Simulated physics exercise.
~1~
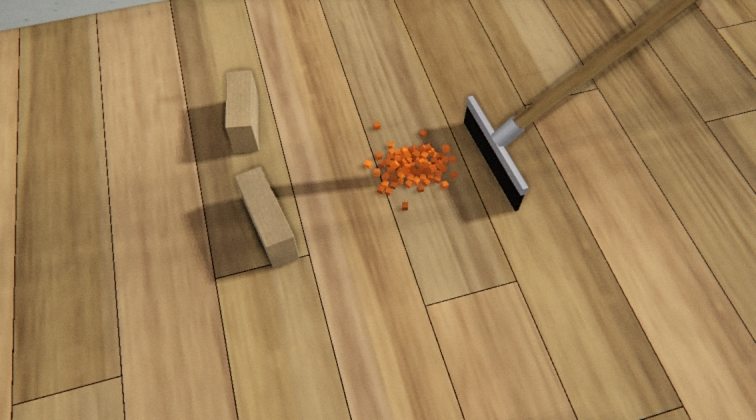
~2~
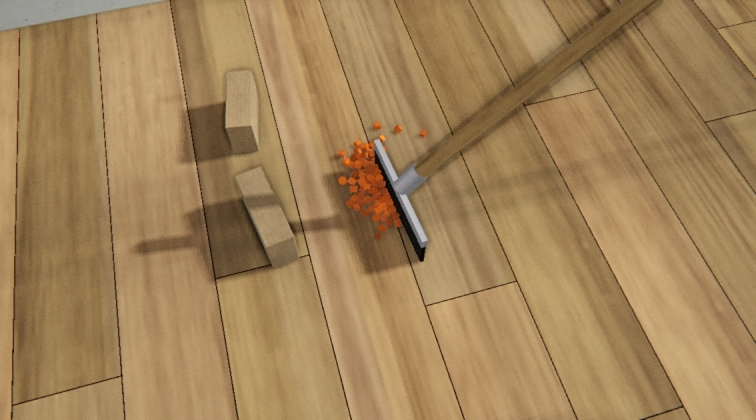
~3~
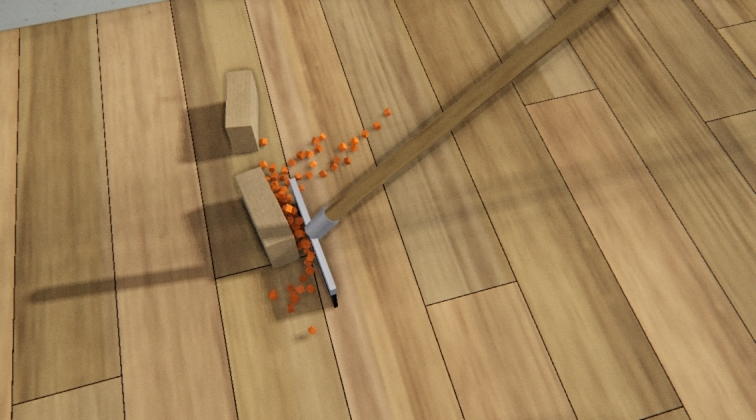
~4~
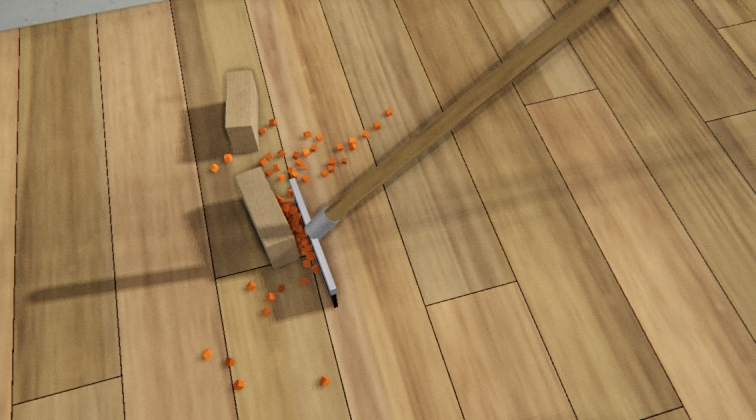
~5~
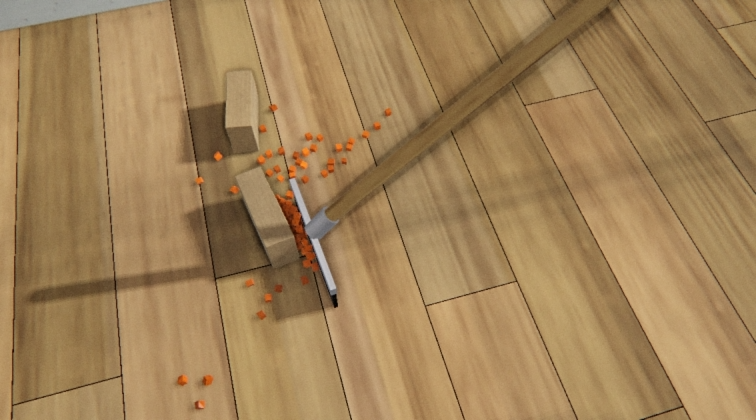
On a floor of wooden planks, a loose pile of small orange pieces lies between two pale wooden blocks on the left and a long-handled squeegee on the right. The squeegee slides left and slightly down, reaching the pile and pushing it along in front of its black-edged blade. It carries the pieces up to the nearer block and stops there, pressing many of them against its side. Others spill past both ends of the blade, and a few roll on toward the lower left. At the end the squeegee rests still, with most pieces held before the blocks and only a few beyond.
